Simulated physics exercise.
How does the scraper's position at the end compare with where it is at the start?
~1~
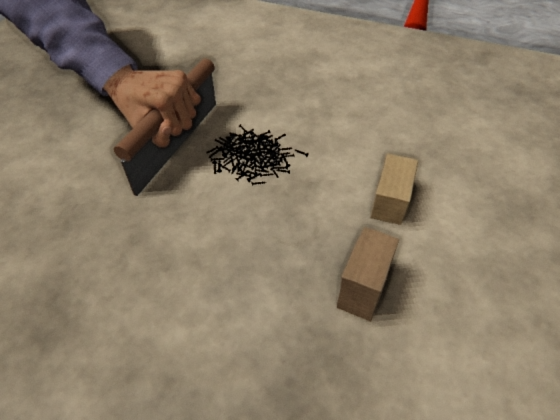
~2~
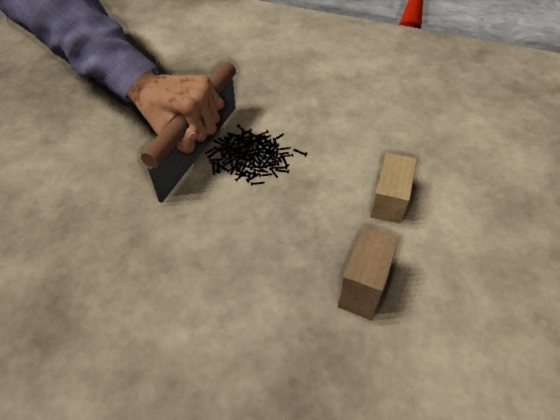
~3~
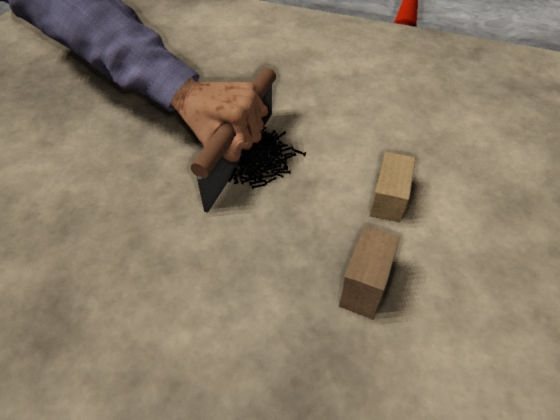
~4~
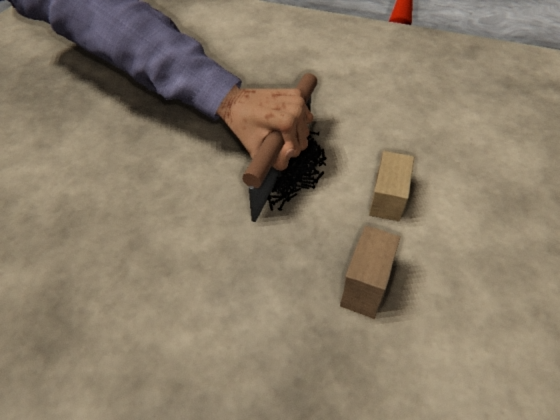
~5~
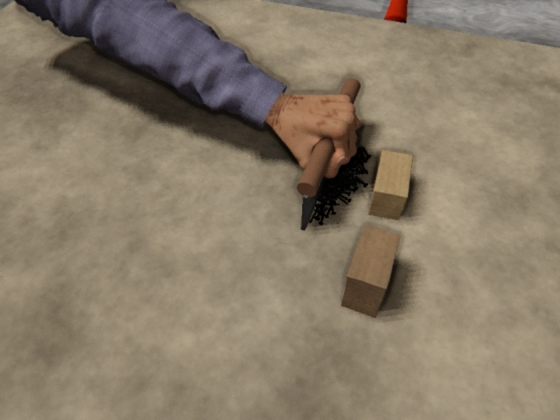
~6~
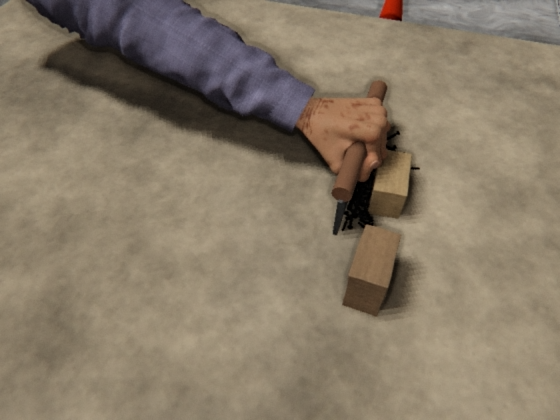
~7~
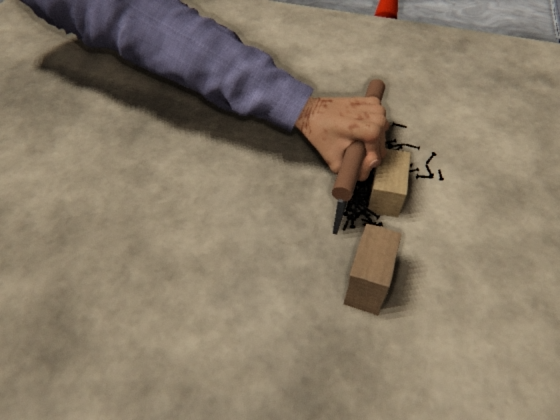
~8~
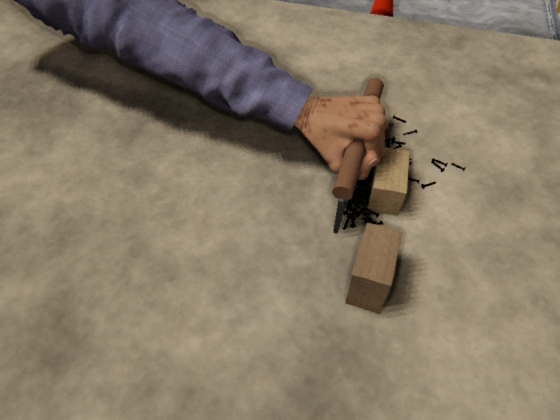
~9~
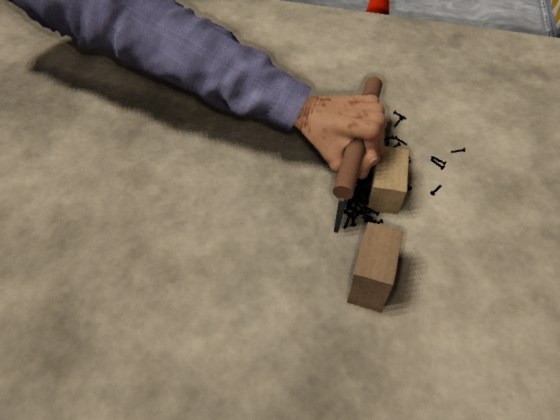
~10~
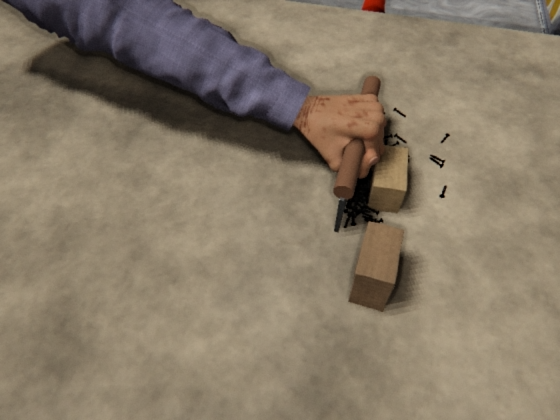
At the start the scraper is at the upper left, on the left side of the screw pile. By the end it is well to the right and slightly lower, stopped right beside the far wooden block.
